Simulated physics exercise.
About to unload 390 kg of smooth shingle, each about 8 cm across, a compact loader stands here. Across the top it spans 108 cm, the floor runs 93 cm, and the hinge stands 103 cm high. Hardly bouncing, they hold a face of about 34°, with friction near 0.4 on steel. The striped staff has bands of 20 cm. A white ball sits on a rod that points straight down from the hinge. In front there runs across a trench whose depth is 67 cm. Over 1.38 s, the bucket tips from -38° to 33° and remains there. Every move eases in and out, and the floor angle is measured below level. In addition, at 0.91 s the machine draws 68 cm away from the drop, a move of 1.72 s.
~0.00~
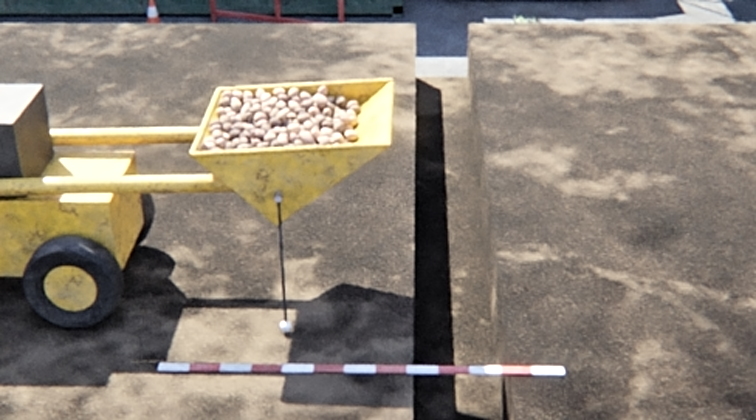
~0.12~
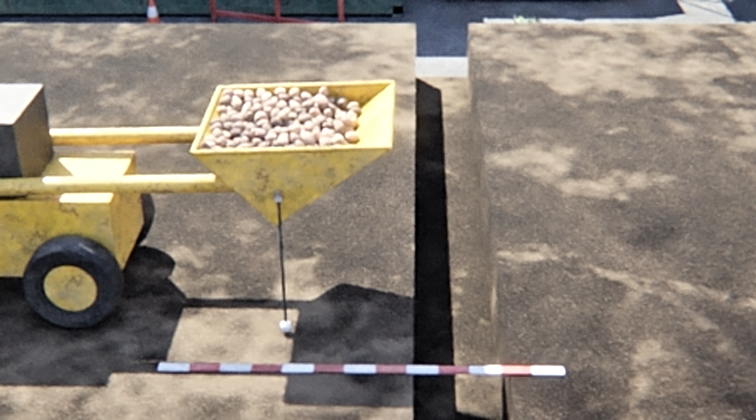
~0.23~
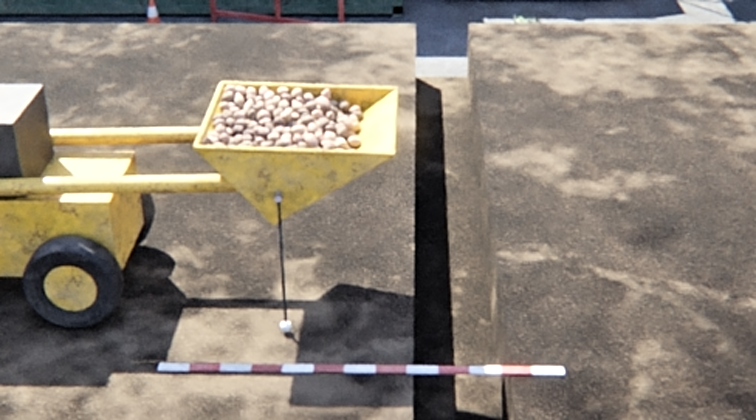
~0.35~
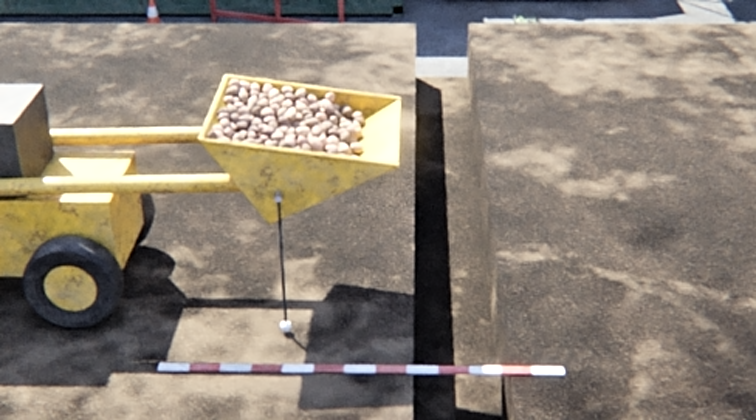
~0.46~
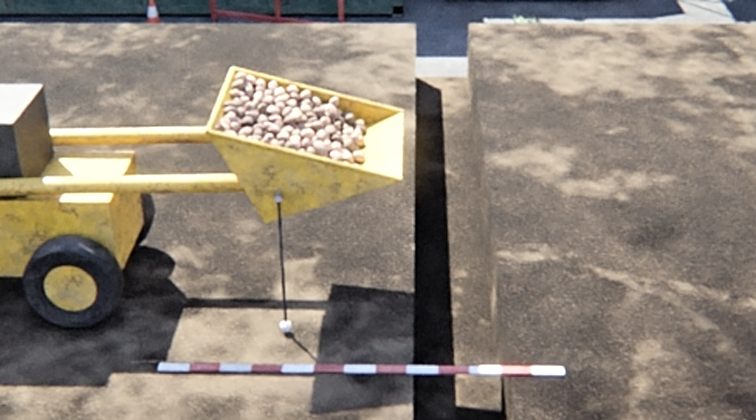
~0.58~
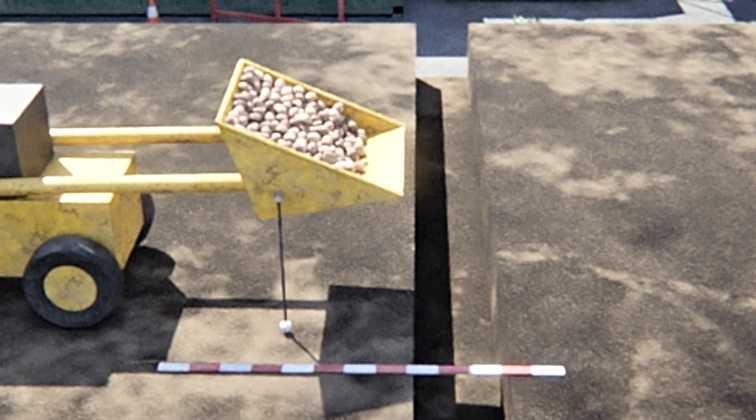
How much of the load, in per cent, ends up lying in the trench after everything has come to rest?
Roughly 45 per cent of it.
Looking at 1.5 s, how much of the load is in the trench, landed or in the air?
Some 10 per cent.
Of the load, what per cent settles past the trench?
Some 0 per cent of the load.
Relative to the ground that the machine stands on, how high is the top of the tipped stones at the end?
Roughly 24 cm above the ground.
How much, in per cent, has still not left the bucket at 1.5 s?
Around 45 percent of the load.
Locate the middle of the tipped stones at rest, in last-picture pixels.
I'd point somewhere around (403, 283).
After 1.0 s the floor is at 22°; 100 % in the bucket; the foremost stones are at (374, 210).
After 1.5 s the floor is at 33°; 44 % in the bucket, 46 % short of the trench, 10 % in the trench; the foremost stones are at (448, 306).
After 3.1 s the floor is at 33°; 0 % in the bucket, 55 % short of the trench, 45 % in the trench; the foremost stones are at (490, 337).
After 5.7 s the floor is at 33°; 0 % in the bucket, 55 % short of the trench, 45 % in the trench; the foremost stones are at (490, 337).
